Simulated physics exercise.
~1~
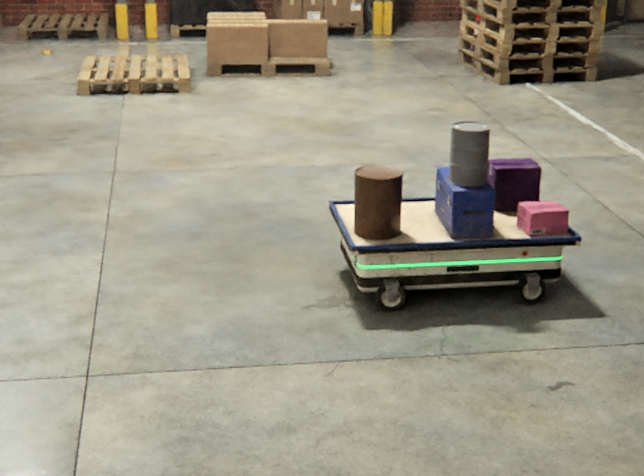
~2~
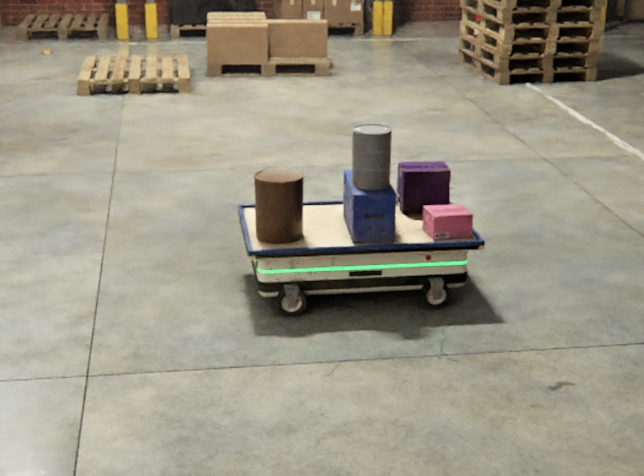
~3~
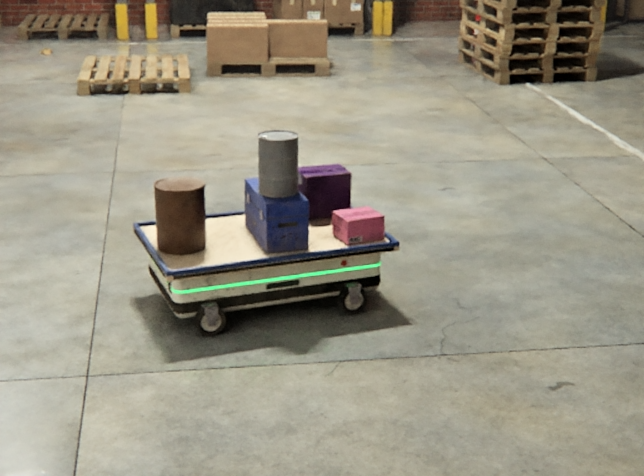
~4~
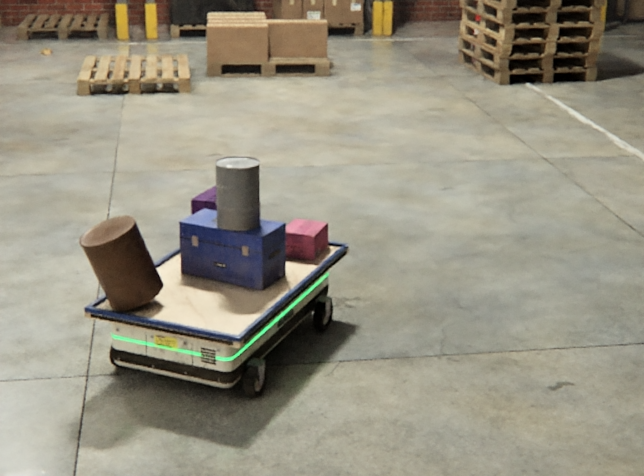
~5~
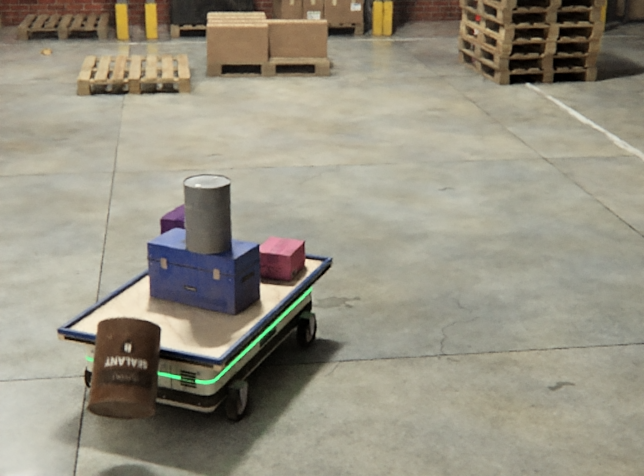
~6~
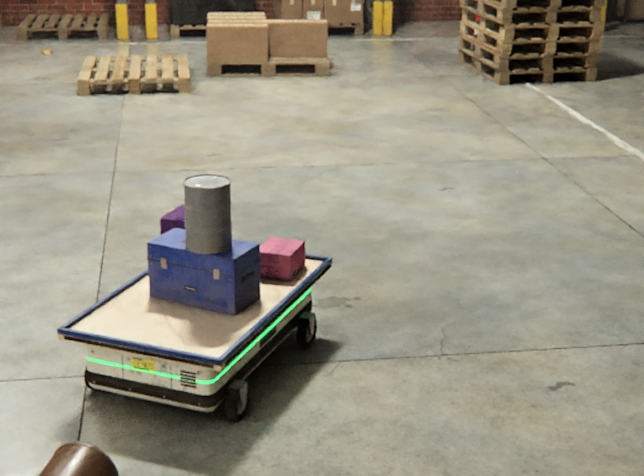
A brown pail tipped over the edge of a robot cart and tumbled to the floor as the cart rolled left, turned toward the viewer and stopped, leaving the grey canister standing on the blue toolbox beside the purple and pink boxes.
